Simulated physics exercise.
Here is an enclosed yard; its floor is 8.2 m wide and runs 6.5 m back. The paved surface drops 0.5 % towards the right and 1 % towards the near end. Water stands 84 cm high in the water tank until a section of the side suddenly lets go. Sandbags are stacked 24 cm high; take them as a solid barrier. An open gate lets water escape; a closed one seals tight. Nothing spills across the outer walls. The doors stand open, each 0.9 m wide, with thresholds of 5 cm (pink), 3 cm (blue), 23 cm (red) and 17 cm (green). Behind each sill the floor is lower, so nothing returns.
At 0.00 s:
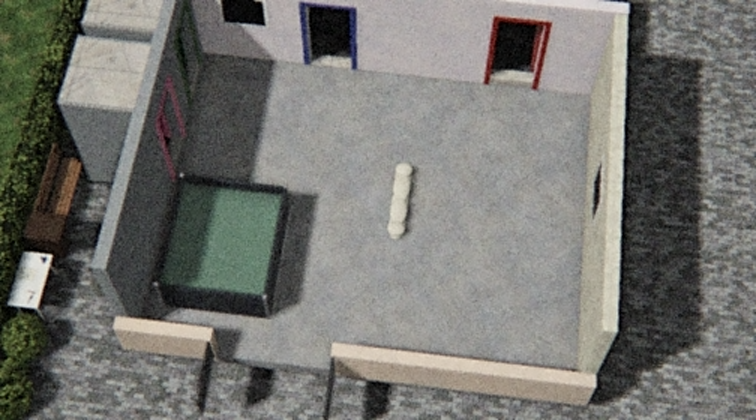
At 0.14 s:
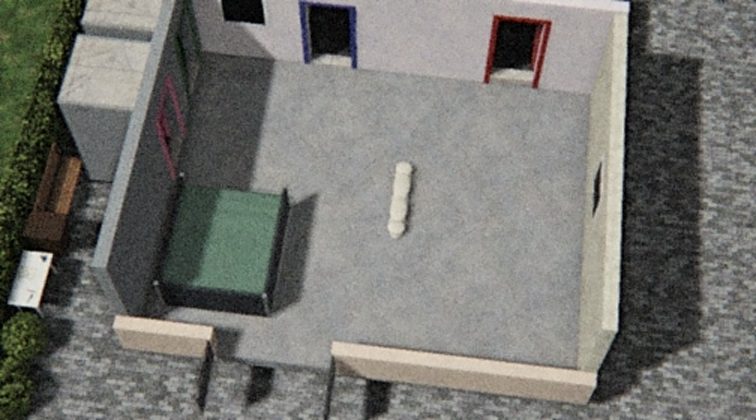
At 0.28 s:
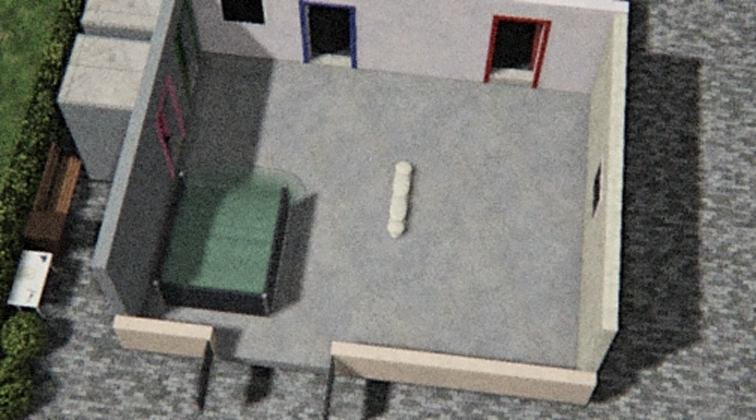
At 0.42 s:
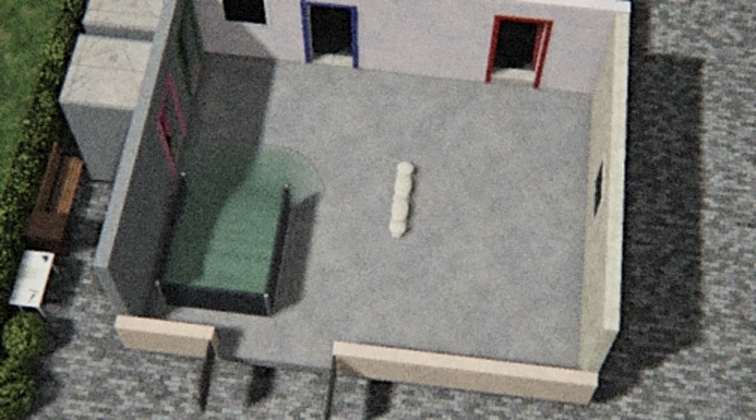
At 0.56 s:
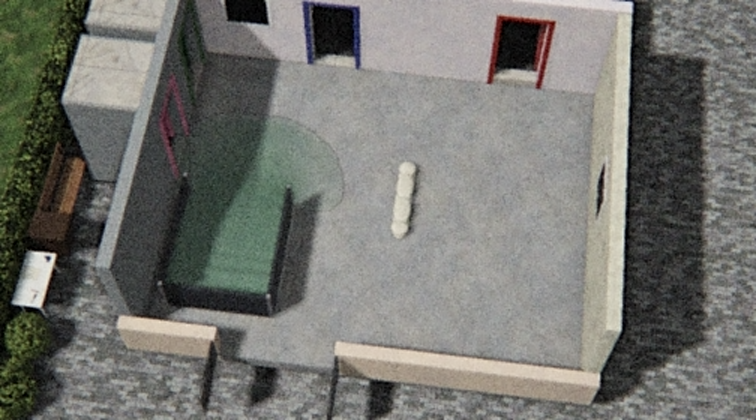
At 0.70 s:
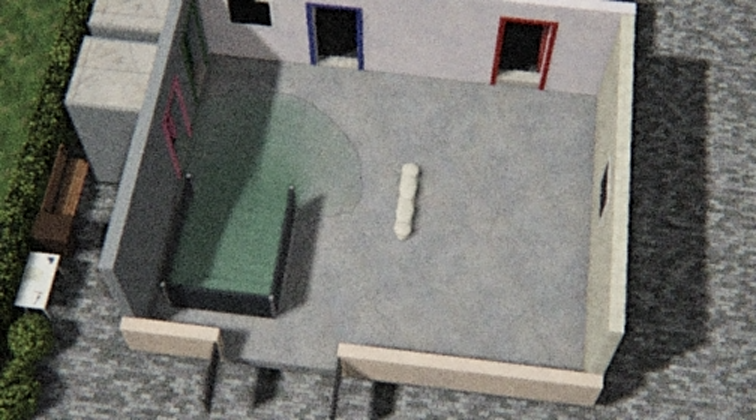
Greenish water poured out of the far side of a dark-edged tank in a walled yard, spreading in a widening, rounded sheet across the gray floor toward the back wall and the pale sandbags.
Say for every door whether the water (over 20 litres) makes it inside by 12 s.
Within that time: At the pink door it passes the limit; at the blue door it passes the limit; at the red door it keeps below the limit; at the green door it goes over the limit.
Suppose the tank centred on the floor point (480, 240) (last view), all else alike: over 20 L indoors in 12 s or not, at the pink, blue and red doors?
Against that limit: Pink above, blue above, red above.
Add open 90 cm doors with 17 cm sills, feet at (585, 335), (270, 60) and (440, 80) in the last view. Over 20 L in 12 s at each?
In that order: Below, above, under.
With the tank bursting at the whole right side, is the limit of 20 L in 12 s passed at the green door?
Against that limit: Green below.
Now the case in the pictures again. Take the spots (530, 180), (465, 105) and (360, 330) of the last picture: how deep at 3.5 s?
Roughly 0, 10 and 0 cm, in turn.
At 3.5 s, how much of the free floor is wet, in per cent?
About 40 per cent.
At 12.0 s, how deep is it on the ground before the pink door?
Some 3.0 cm.
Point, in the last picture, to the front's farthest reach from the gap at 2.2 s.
Near (471, 87).
After 1.4 s water covers 30 % of the floor and is deepest (51 cm) near (209, 58); pink door 15 cm at the sill, 40 L in, blue door 13 cm at the sill, 22 L in, red door not reached, green door 15 cm at the sill, 0 L in.
After 2.2 s water covers 35 % of the floor and is deepest (50 cm) near (207, 65); pink door 12 cm at the sill, 91 L in, blue door 24 cm at the sill, 141 L in, red door not reached, green door 29 cm at the sill, 15 L in.
After 3.5 s water covers 40 % of the floor and is deepest (30 cm) near (192, 130); pink door 10 cm at the sill, 136 L in, blue door 17 cm at the sill, 302 L in, red door 9 cm at the sill, 0 L in, green door 26 cm at the sill, 121 L in.
After 7.0 s water covers 75 % of the floor and is deepest (24 cm) near (576, 378); pink door 9 cm at the sill, 232 L in, blue door 4 cm at the sill, 380 L in, red door 4 cm at the sill, 0 L in, green door 6 cm at the sill, 139 L in.
After 12.0 s water covers 95 % of the floor and is deepest (14 cm) near (575, 387); pink door 3 cm at the sill, 242 L in, blue door 2 cm at the sill, 383 L in, red door 5 cm at the sill, 0 L in, green door 2 cm at the sill, 139 L in.
